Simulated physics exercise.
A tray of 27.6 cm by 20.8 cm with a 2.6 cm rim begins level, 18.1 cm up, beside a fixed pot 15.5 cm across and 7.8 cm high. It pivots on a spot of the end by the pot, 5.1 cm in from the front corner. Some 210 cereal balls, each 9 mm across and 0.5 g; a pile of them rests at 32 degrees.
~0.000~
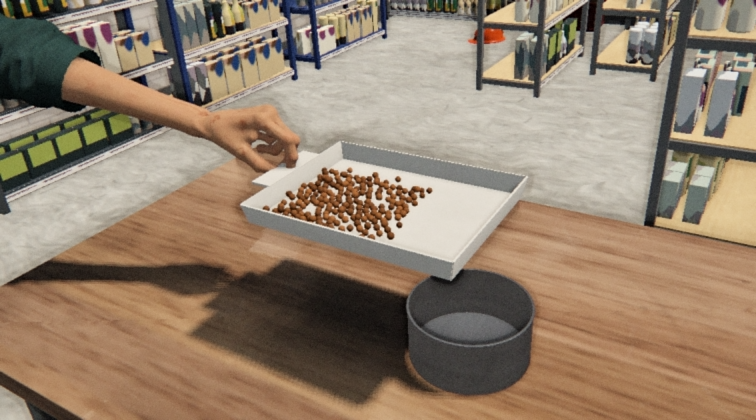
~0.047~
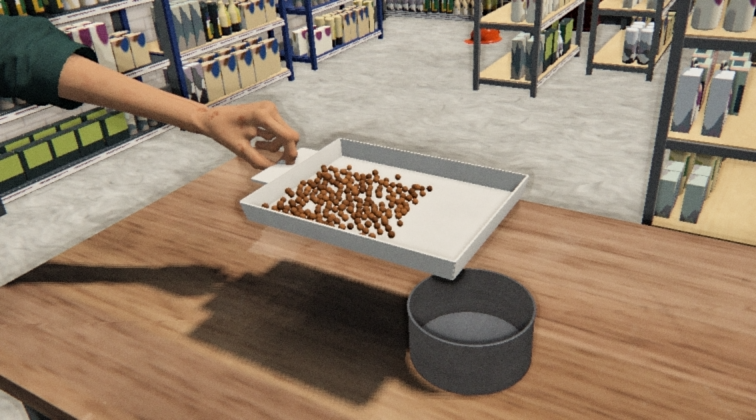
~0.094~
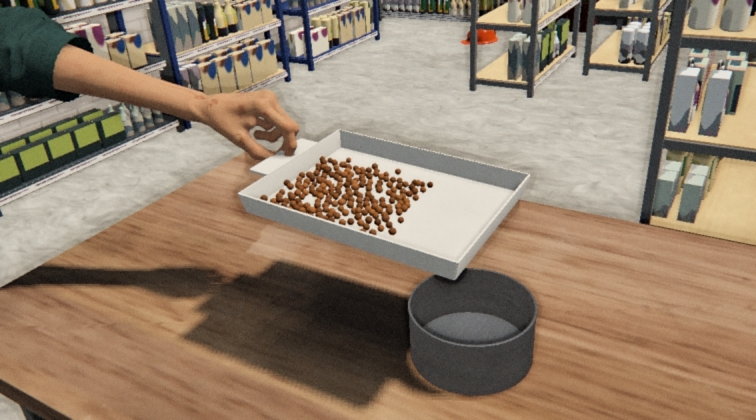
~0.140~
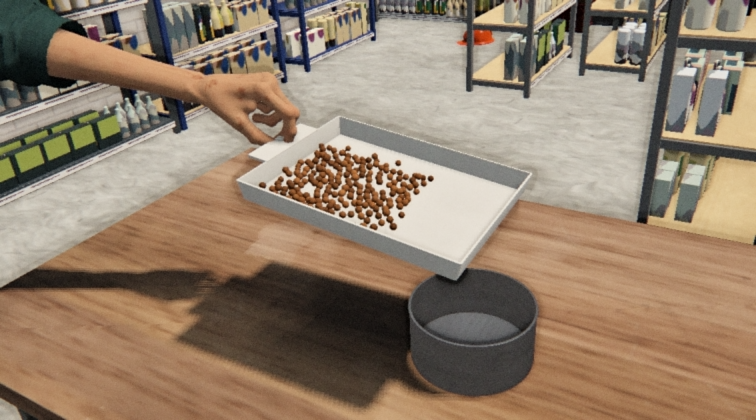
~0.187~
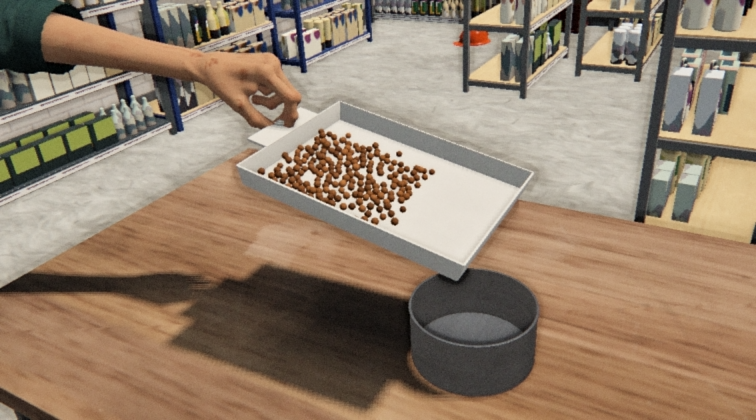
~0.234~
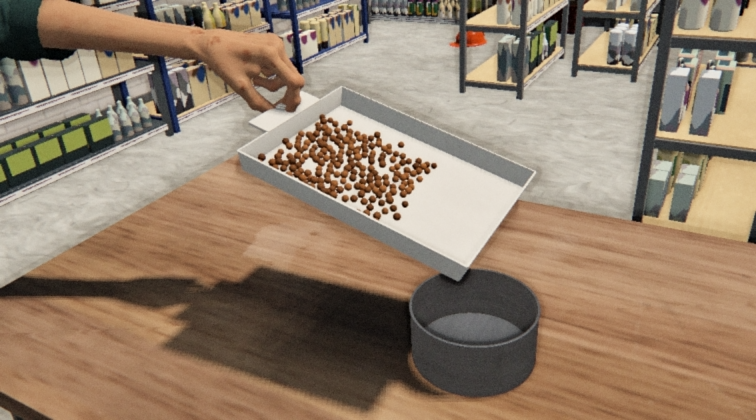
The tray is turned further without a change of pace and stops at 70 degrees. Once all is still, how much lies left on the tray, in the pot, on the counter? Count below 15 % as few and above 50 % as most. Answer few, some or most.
Left on the tray: Most; in the pot: Few; on the counter: Some.
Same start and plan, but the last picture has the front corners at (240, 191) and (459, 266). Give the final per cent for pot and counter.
Pot 0, counter 0.
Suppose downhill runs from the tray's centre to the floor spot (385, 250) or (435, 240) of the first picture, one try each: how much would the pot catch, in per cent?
Some 0 and 0 per cent.
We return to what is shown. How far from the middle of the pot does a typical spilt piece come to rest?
Some 20 cm.
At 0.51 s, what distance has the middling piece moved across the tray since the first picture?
Some 6 cm.
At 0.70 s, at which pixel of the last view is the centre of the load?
Around (479, 227).
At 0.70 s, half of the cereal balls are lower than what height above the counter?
Some 22 cm.
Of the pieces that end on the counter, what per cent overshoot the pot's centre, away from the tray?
About 100 per cent.
Then, at 0.51 s, tilt 43 degrees; the tray holds 100 %, the pot 0 %.
After 0.70 s, tilt 61 degrees; the tray holds 100 %, the pot 0 %.
After 1.00 s, tilt 70 degrees; the tray holds 70 %, the pot 0 %.
At rest (1.8 s), tray 70 %, pot 0 %, counter 30 %.
